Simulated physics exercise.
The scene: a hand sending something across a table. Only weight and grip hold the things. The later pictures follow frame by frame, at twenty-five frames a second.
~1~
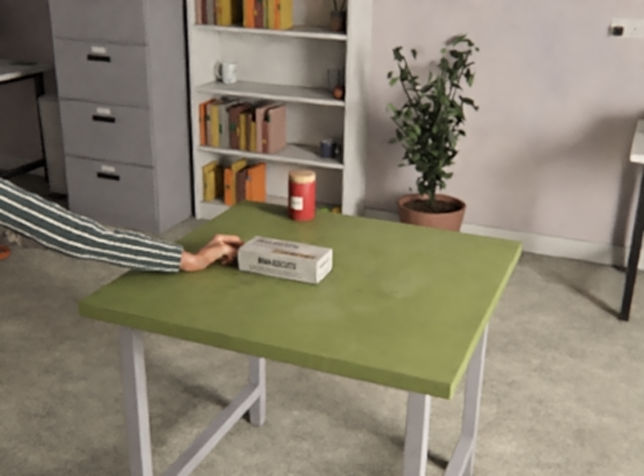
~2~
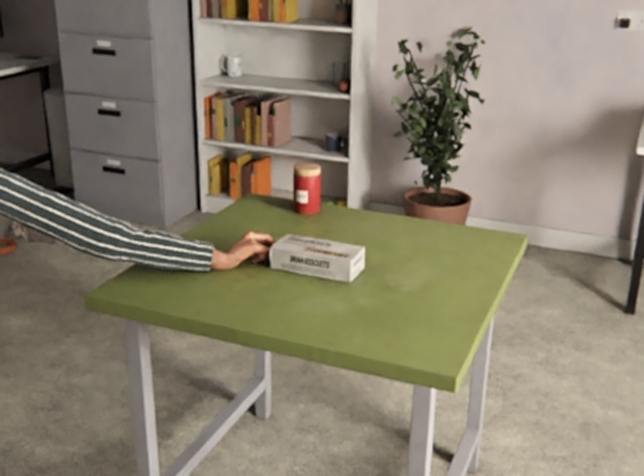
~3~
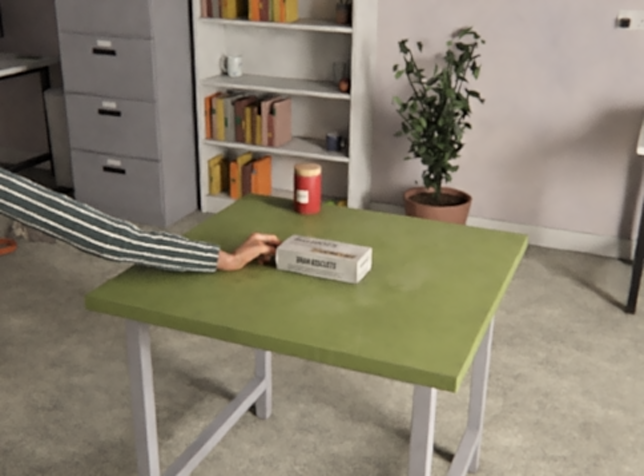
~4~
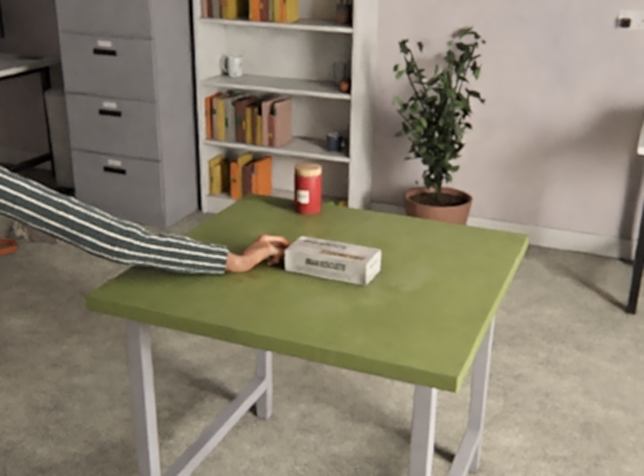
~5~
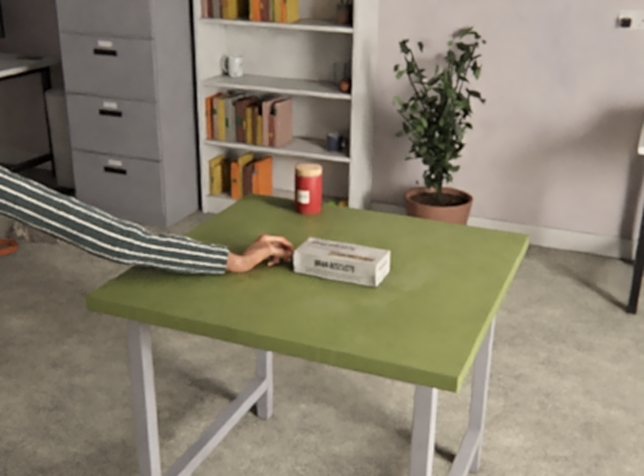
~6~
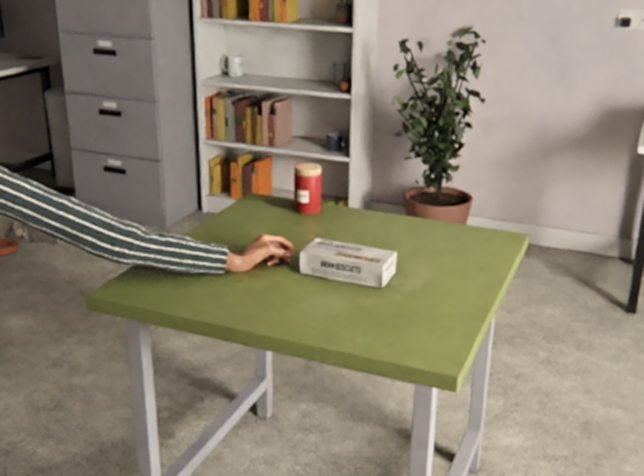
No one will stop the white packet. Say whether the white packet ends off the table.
The white packet is still on the table.
Then, 0.10 s after the last picture, white packet slid a little near (355, 263).
Then, 0.30 s after the last picture, white packet resting near (355, 263).
At rest, moved from the start, white packet. Seen from the same camera at the end, white packet near (355, 263).
